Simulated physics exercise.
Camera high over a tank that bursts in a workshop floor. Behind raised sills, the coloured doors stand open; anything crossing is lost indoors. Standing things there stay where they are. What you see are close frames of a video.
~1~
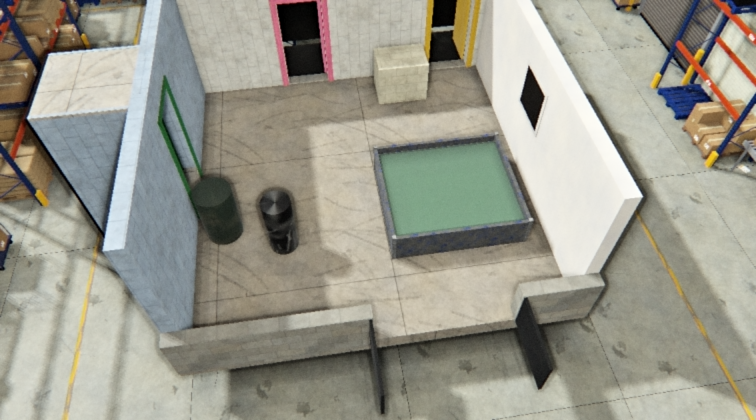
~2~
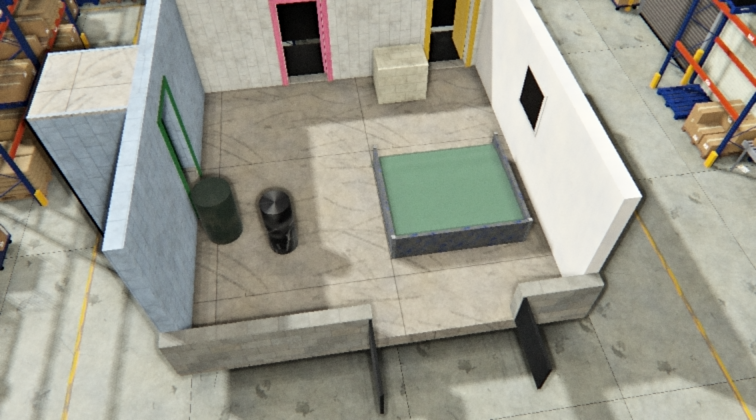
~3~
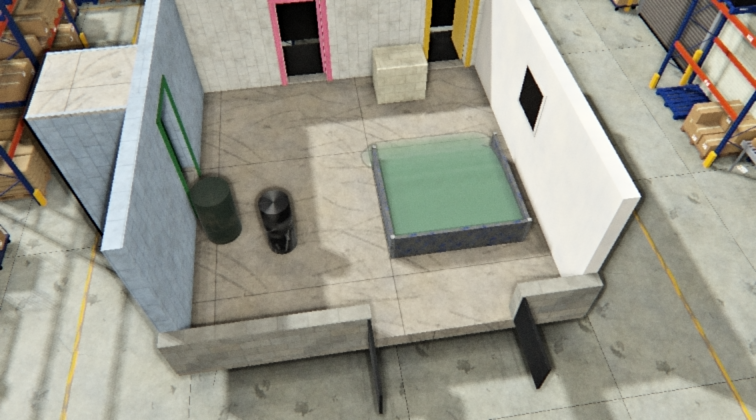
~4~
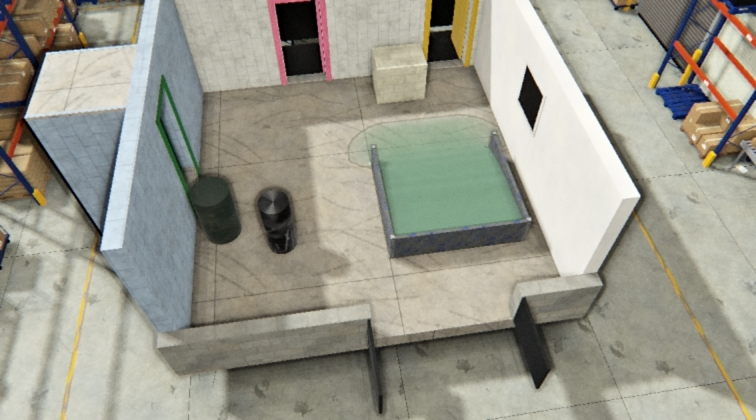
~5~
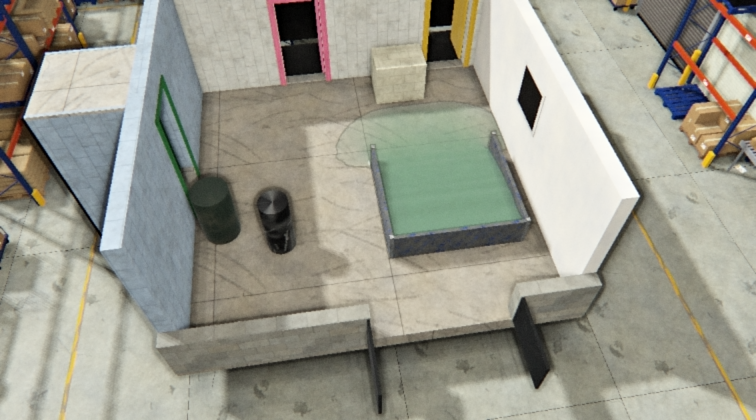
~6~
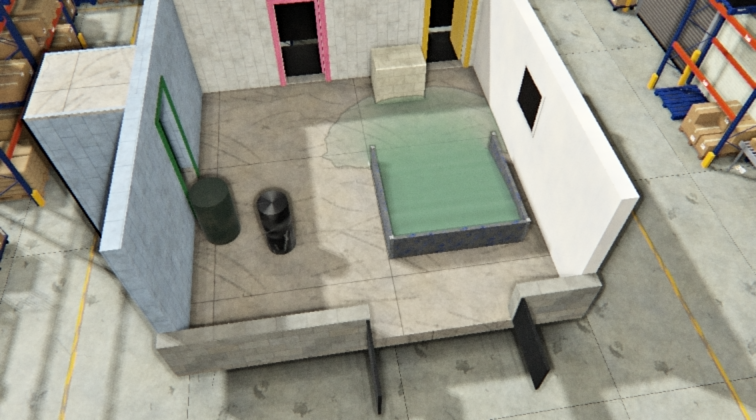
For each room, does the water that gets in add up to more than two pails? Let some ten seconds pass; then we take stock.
Green door: Up to two buckets; pink door: Above two buckets; yellow door: Above two buckets.
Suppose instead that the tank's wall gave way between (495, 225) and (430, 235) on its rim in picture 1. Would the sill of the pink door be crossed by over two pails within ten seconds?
My reading: Pink door is under.
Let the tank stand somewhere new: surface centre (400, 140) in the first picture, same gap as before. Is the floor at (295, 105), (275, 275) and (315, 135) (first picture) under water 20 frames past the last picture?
I'd call them watered, still dry and still dry, in the order asked.
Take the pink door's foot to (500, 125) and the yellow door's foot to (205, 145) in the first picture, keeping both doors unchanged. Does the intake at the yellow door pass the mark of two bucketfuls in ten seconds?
Door by door, the yellow door exceeds the limit.
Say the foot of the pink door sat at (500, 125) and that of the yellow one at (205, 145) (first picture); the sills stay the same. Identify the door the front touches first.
Answer: The pink door.
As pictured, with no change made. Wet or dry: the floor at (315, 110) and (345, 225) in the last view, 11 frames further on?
In order: Swamped and spared.
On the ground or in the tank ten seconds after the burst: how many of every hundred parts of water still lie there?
Estimate: 68 %.
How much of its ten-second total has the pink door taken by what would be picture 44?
Some 90 per cent.
A moment on, water covers 30 % of the floor; the green door not reached, the pink door not reached, the yellow door over two buckets in.
Next, water covers 35 % of the floor; the green door not reached, the pink door over two buckets in, the yellow door far over two buckets in.
Then, water covers 45 % of the floor; the green door not reached, the pink door far over two buckets in, the yellow door far over two buckets in.
Later, water covers 60 % of the floor; the green door wet at the sill, nothing in, the pink door far over two buckets in, the yellow door far over two buckets in.
In the end, water covers 90 % of the floor; the green door wet at the sill, nothing in, the pink door far over two buckets in, the yellow door far over two buckets in.
